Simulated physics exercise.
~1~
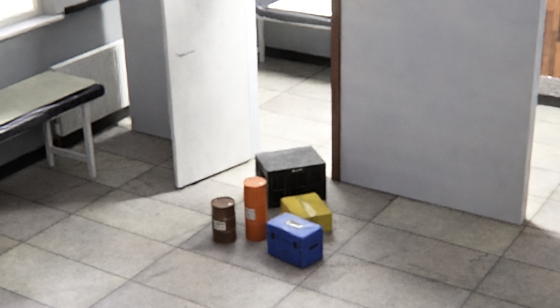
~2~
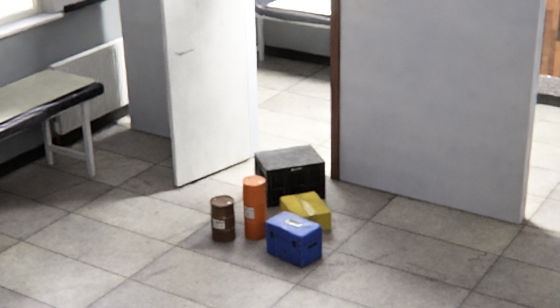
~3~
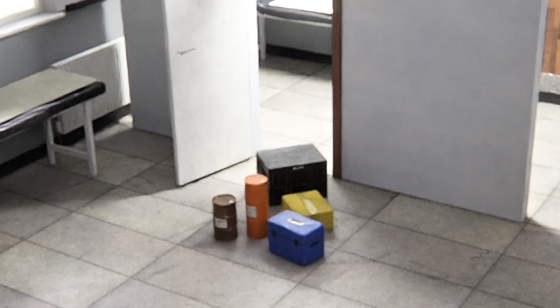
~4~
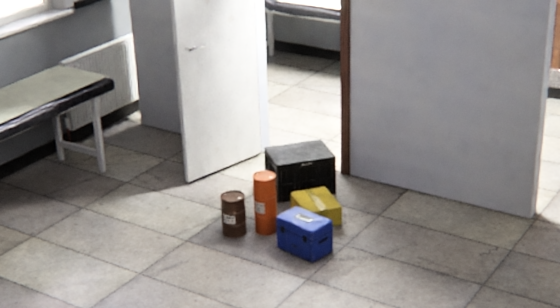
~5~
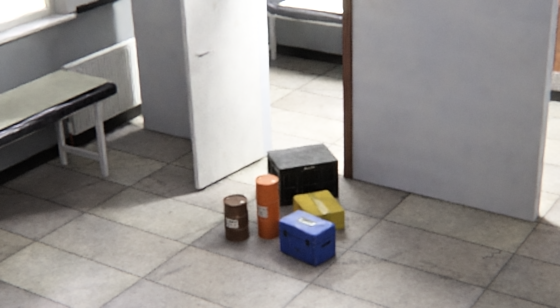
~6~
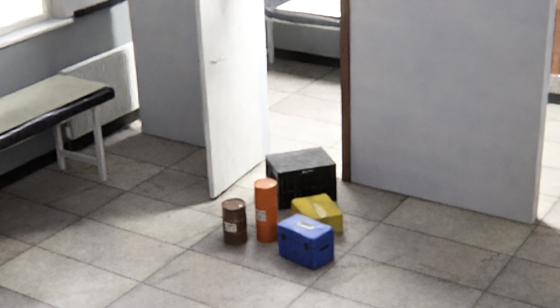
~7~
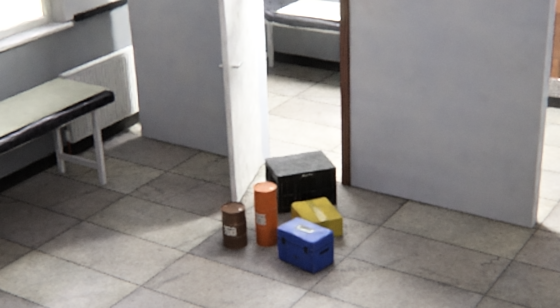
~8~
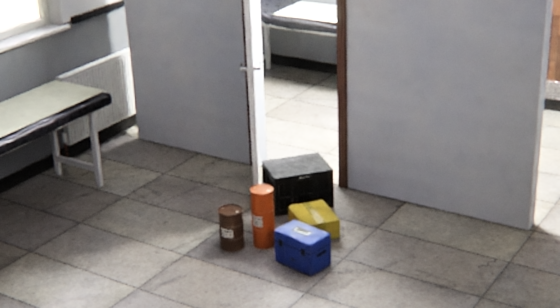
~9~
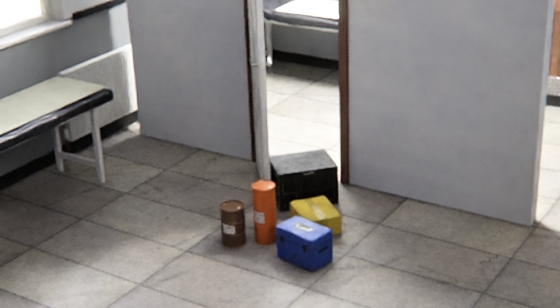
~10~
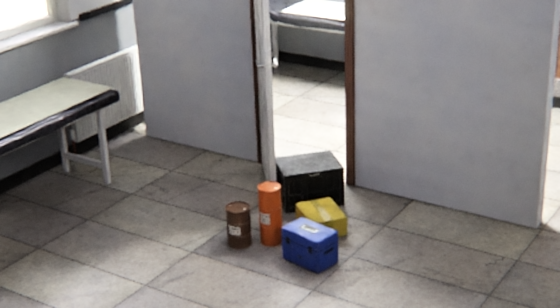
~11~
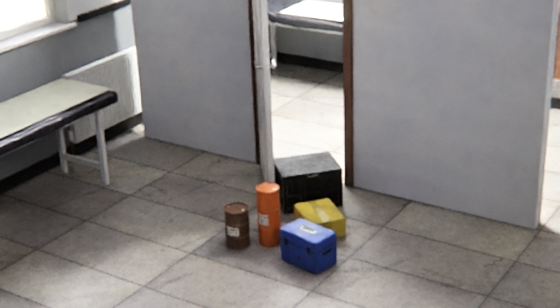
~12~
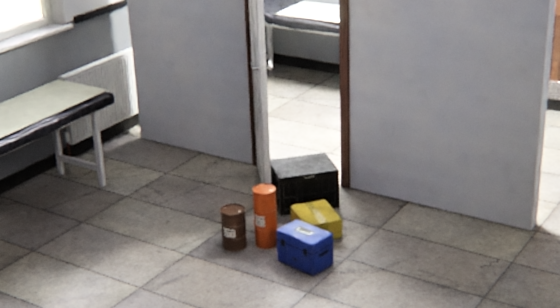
A white door stands wide open in a grey partition wall, seen from above by a gently swaying camera in a room with tiled flooring and a padded bench at the left. On the floor by the doorway sit a black chest, a yellow parcel and a blue toolbox, with an orange canister and a brown drum to their left. At first the door stays still, and then it swings slowly to the right, narrowing to a thin edge. It stops short of closing, leaving the doorway open behind the chest, and the objects remain where they were.
